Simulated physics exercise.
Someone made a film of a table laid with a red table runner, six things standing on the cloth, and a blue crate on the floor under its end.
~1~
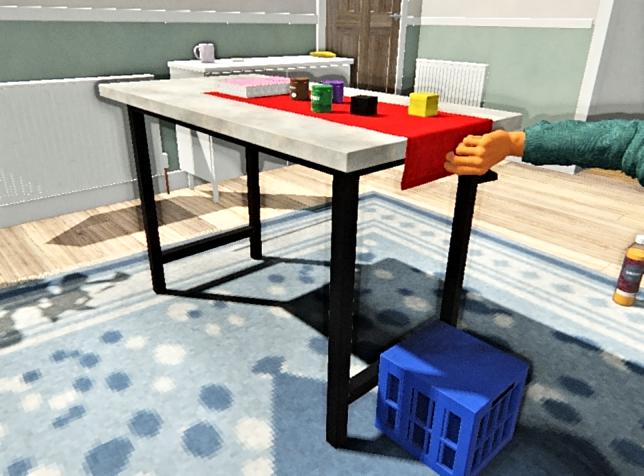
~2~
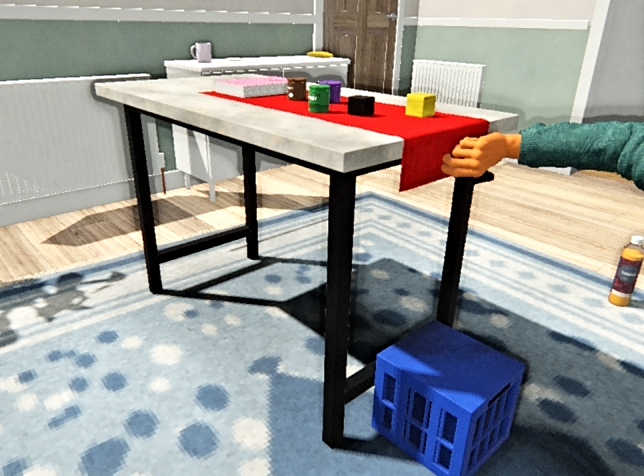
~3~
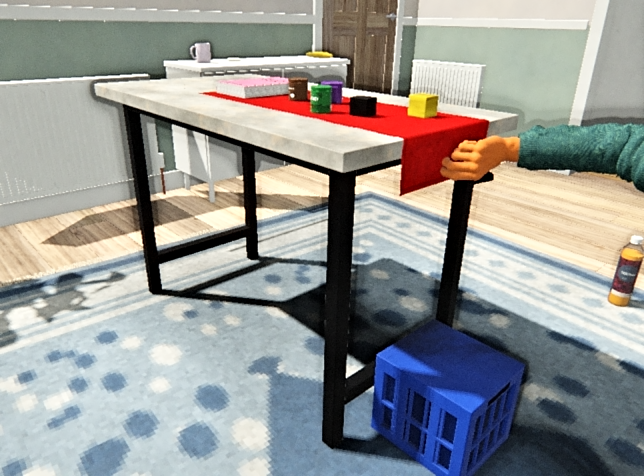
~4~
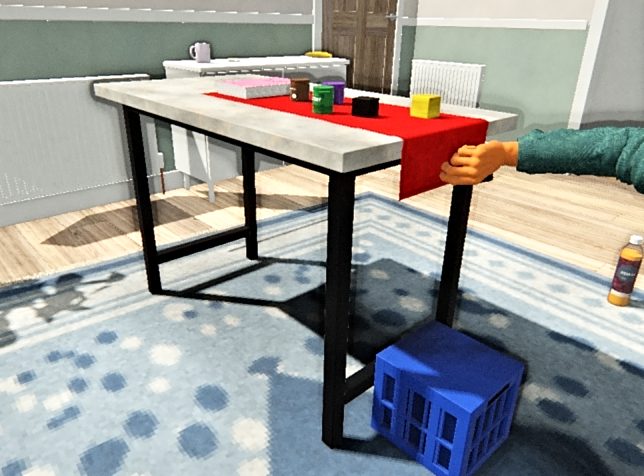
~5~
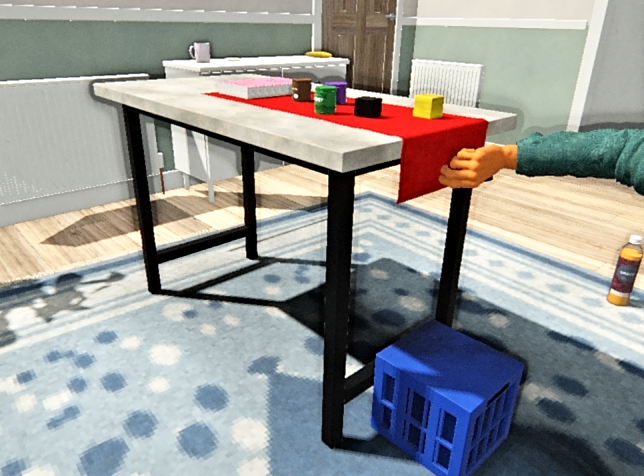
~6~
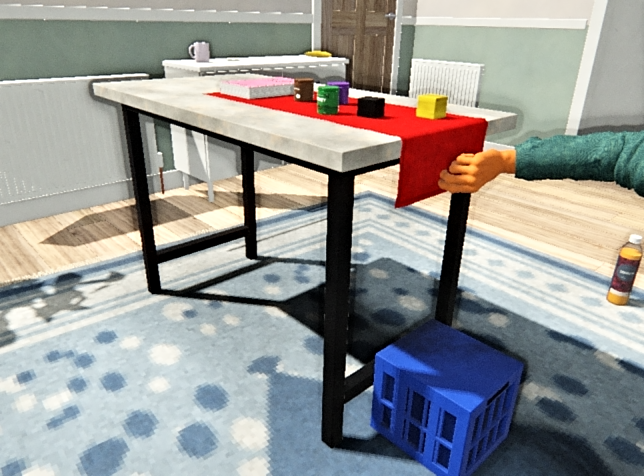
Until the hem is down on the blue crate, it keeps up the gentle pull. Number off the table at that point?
Four.
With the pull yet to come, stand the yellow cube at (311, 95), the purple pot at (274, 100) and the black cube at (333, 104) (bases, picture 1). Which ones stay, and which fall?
Yellow cube: Stays. Purple pot: Stays. Black cube: Goes.
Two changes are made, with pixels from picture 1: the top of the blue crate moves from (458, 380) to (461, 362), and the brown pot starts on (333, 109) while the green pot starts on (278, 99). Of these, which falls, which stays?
Result: Brown pot gone, green pot still there.
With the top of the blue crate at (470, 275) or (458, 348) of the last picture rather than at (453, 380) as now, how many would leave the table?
Then 1 and 3.
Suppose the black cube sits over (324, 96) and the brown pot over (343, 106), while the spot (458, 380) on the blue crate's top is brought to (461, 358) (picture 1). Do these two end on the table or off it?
So the black cube stays there, and the brown pot leaves.
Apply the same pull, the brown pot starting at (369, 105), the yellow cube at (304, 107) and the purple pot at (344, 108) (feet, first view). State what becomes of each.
The brown pot? It tips off. The yellow cube tips off, and the purple pot tips off.
Soon after, hem near (436, 254); yellow cube gone.
After that, hem near (432, 304); yellow cube and black cube gone.
And then, hem on the crate; yellow cube, black cube, green pot and purple pot gone.
In the end, hem on the crate; yellow cube, black cube, green pot and purple pot gone. It carries off four.
